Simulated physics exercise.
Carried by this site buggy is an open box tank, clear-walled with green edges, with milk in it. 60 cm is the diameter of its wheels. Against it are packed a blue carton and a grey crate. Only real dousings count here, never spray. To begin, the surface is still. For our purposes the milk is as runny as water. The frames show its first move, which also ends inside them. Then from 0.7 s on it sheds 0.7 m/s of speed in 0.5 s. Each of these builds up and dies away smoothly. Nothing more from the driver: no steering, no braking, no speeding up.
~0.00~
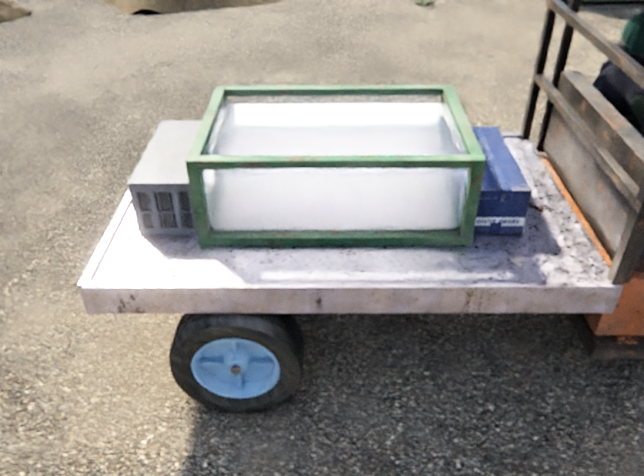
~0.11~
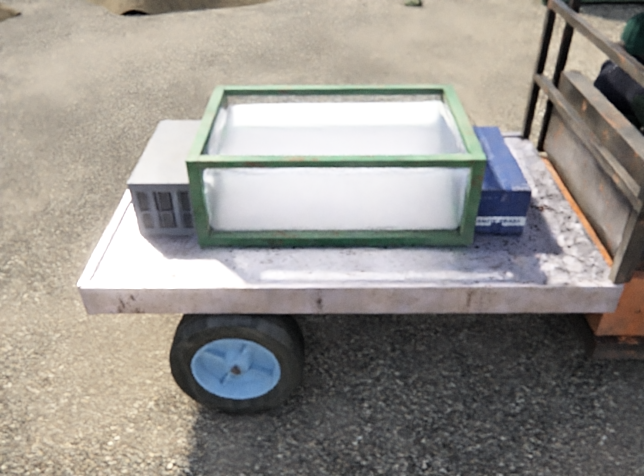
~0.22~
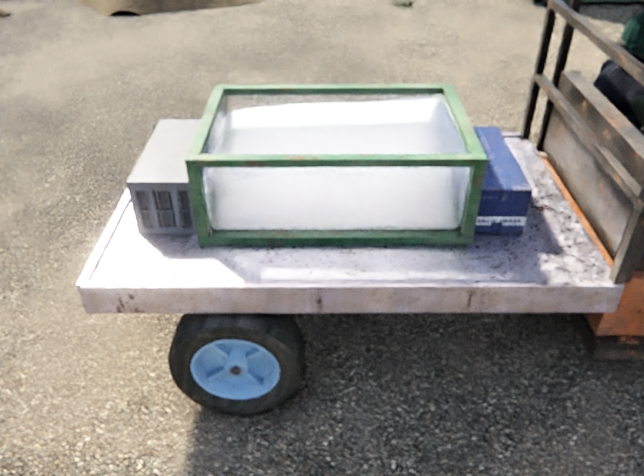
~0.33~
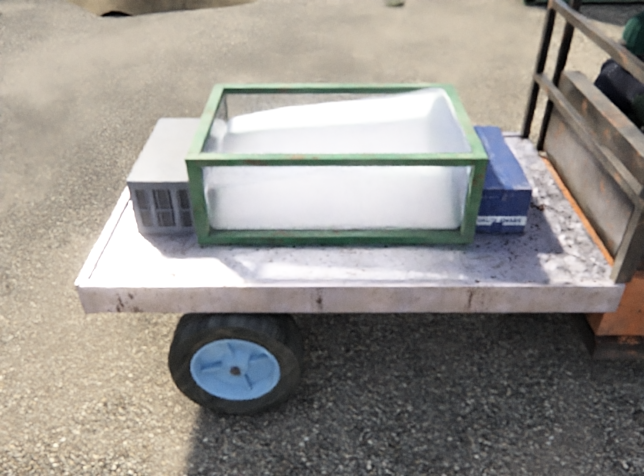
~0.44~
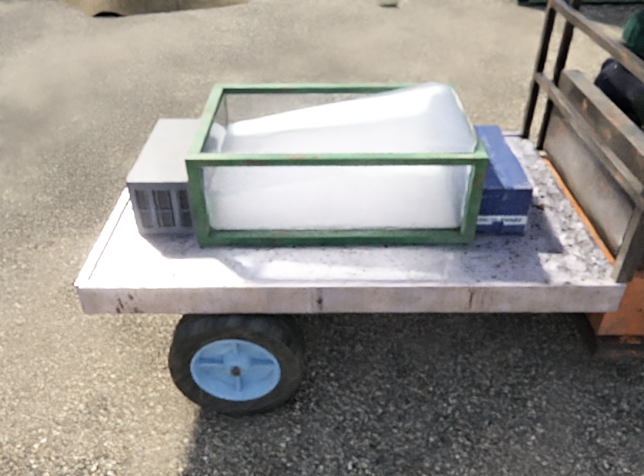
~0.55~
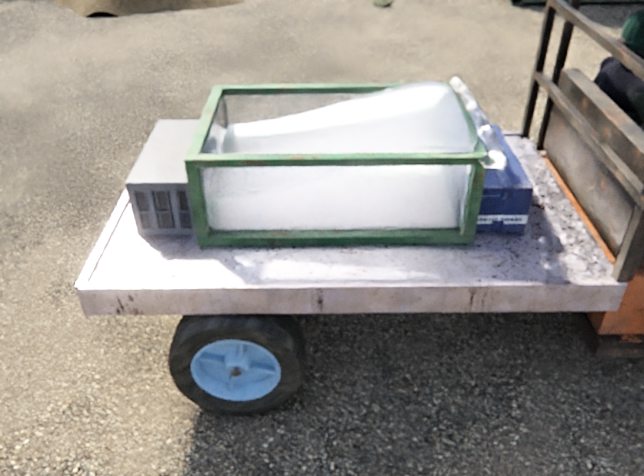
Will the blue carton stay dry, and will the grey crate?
Here's how it goes: The blue carton takes the hit and the grey crate is left alone.
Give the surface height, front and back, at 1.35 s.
At the front 30 cm, at the back 30 cm.
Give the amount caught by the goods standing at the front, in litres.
It catches around 3 L.
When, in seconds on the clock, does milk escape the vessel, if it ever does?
At about 0.8 s on the clock.
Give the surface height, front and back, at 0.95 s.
Front level 34 cm, back level 26 cm.
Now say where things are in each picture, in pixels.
The surface is at (429, 108) by the front wall; at (239, 109) by the back wall; it lies level with the rim line; the front is on the right, levels are read along the far wall; the blue carton stands at the front; the grey crate stands at the back; a wheel hub at (235, 377), in the first frame.
The surface is at (429, 107) by the front wall; at (239, 108) by the back wall; it lies level with the rim line, in the second frame.
The surface is at (430, 98) by the front wall; at (239, 117) by the back wall; it climbs 6° towards the front, in the third frame.
The surface is at (431, 91) by the front wall; at (239, 120) by the back wall; it climbs 9° towards the front, in the fourth frame.
The surface is at (432, 84) by the front wall; at (240, 127) by the back wall; it climbs 13° towards the front, in the fifth frame.
The surface is at (432, 81) by the front wall; at (239, 128) by the back wall; it climbs 14° towards the front; a wheel hub at (235, 379), in the sixth frame.
Then, 0.95 s in, the surface is 35 cm up at the front and 25 cm at the back; 2 per cent is out, over the front.
Then, 1.35 s in, the surface is 30 cm up at the front and 30 cm at the back; 2 per cent is out, over the front.
Then, 1.85 s in, the surface is 29 cm up at the front and 30 cm at the back; 2 per cent is out, over the front.
Then, 4.18 s in, 2 per cent is out, over the front; the blue carton has caught 3 litres and the grey crate nothing.
